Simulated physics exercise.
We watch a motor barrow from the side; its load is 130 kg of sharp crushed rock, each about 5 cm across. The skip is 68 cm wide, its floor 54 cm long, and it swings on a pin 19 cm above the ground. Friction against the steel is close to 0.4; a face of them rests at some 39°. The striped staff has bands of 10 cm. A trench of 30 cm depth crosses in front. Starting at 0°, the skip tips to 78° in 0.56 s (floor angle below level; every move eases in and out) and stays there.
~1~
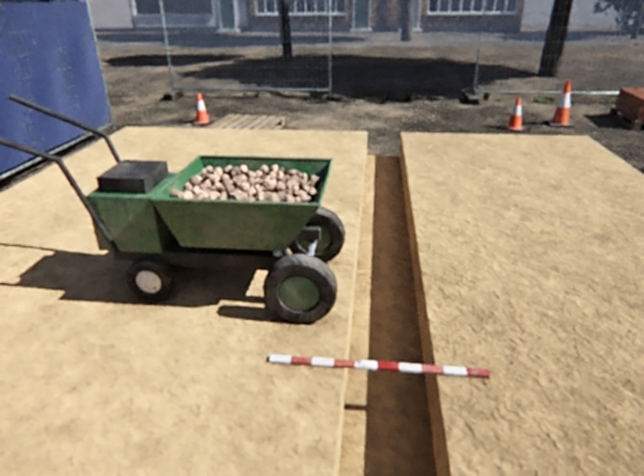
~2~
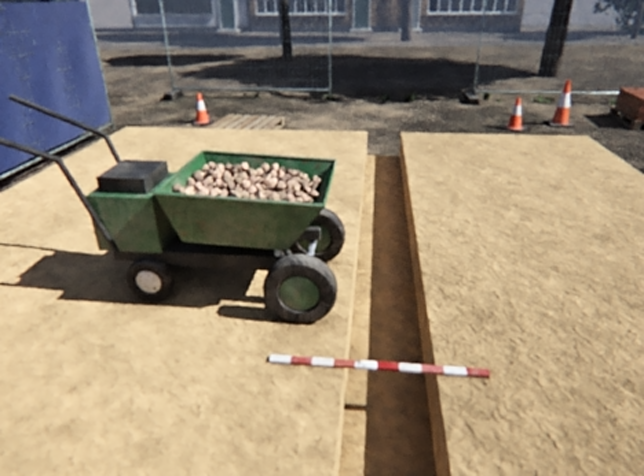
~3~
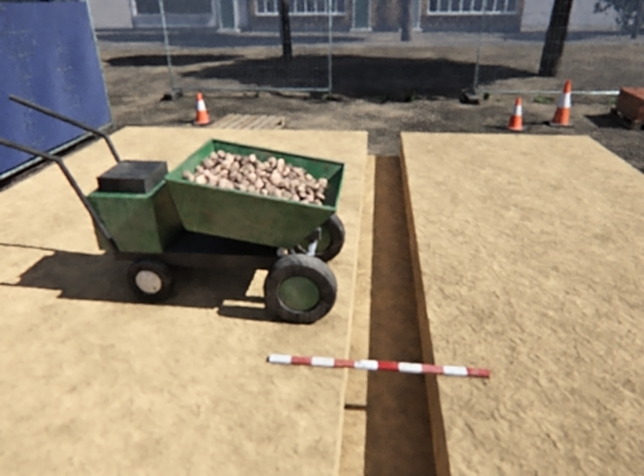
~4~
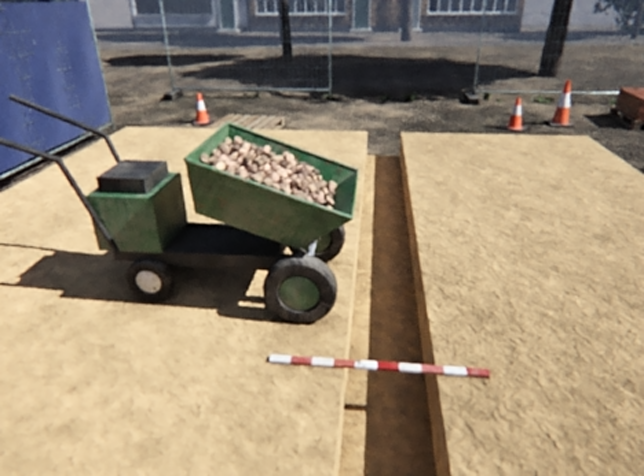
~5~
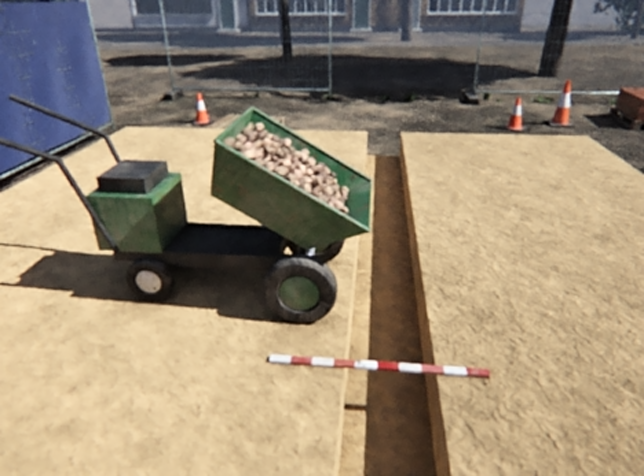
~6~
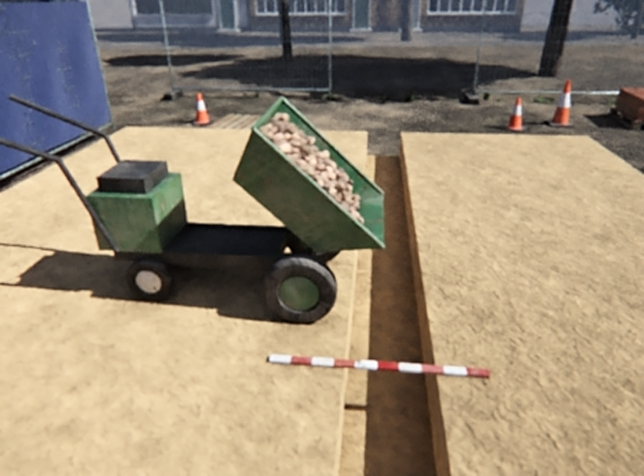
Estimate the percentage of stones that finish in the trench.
Roughly 33 per cent ends in the trench.
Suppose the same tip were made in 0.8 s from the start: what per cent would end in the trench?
It would be near 50 per cent.
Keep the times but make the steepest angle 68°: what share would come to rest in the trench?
In that case some 25 per cent.
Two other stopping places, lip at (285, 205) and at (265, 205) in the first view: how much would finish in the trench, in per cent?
Near 60 per cent from the first place, 80 from the second.
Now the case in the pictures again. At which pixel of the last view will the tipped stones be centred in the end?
Near (459, 293).
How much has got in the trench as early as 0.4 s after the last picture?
About 10 per cent by then.
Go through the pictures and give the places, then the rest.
The first picture shows lip at (319, 205), floor tilted 0°, highest stones at (248, 174).
In the second picture, the skip is at 2°, its lip at (324, 206); the top of the load is at (231, 172).
The third picture shows lip at (336, 210), floor tilted 9°, highest stones at (224, 162).
In the fourth picture, the skip is at 19°, its lip at (352, 219); the top of the load is at (229, 146).
In the fifth picture, the skip is at 31°, its lip at (369, 231); the top of the load is at (250, 132).
In the sixth picture, the skip is at 43°, its lip at (384, 247); the top of the load is at (278, 123).
Then, 0.1 s after the last picture the floor is at 66°, 100 % in the skip; the foremost stones are at (390, 242).
Then, 0.4 s after the last picture the floor is at 78°, 52 % in the skip, 8 % in the trench, 39 % past the trench; the foremost stones are at (480, 298).
Then, 0.7 s after the last picture the floor is at 78°, 9 % in the skip, 22 % in the trench, 69 % past the trench; the foremost stones are past the picture's edge.
Then, 2.7 s after the last picture the floor is at 78°, 0 % in the skip, 33 % in the trench, 67 % past the trench; the foremost stones are past the picture's edge.
